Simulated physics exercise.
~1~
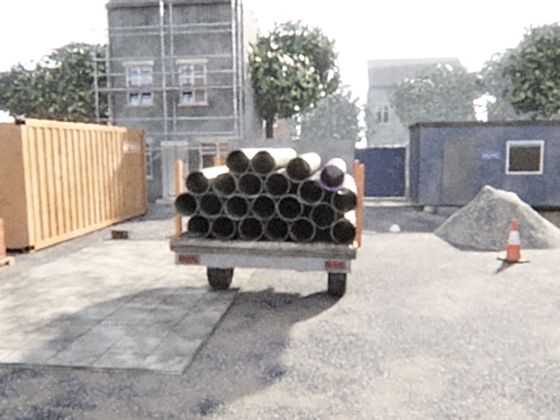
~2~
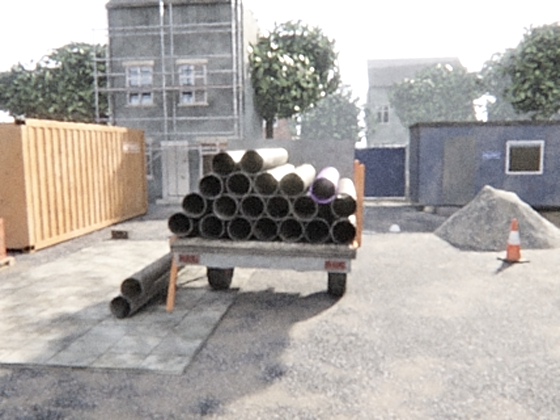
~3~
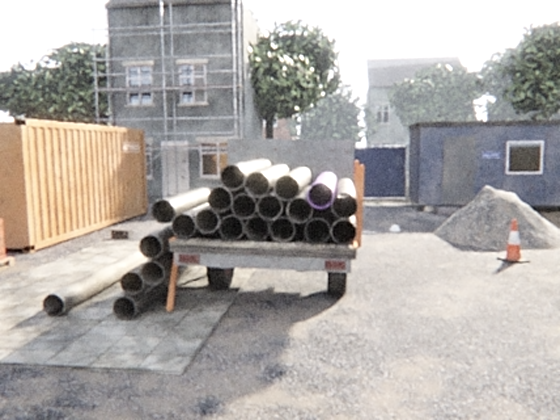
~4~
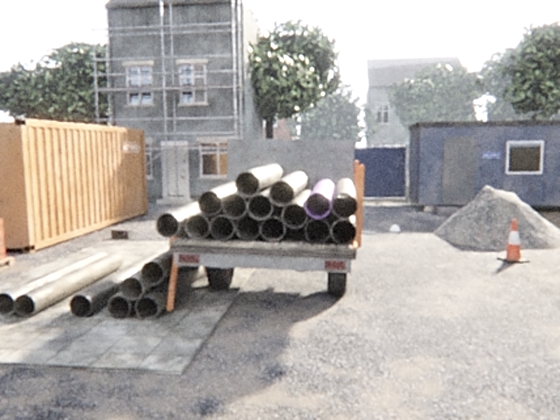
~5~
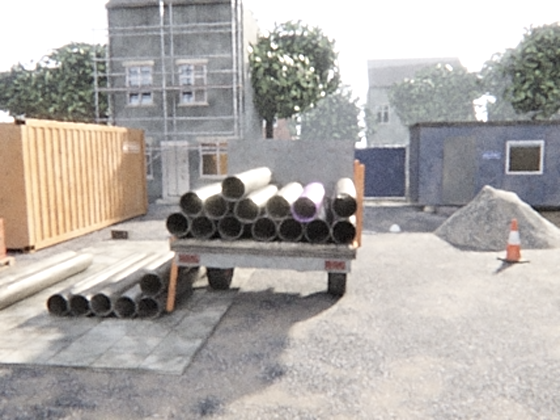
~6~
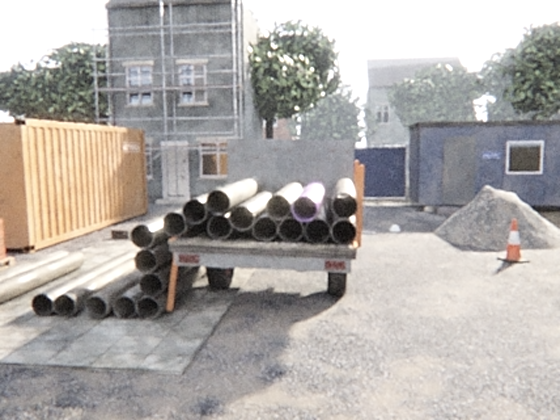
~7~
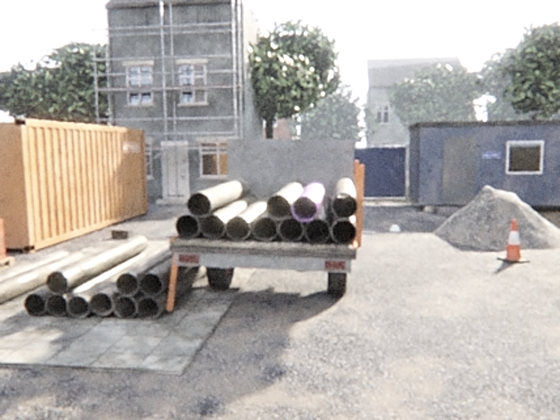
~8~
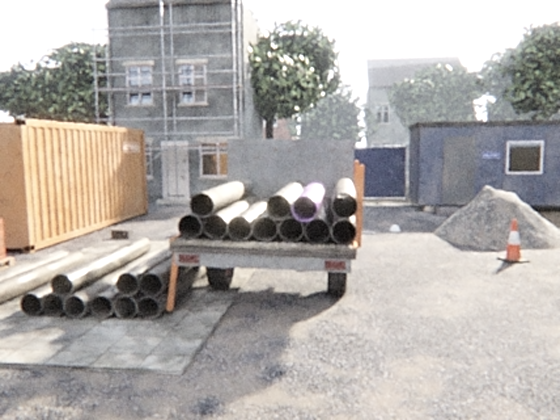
Parked farm trailer spilling steel pipes off its left side into a heap on the ground, the purple one staying aboard.
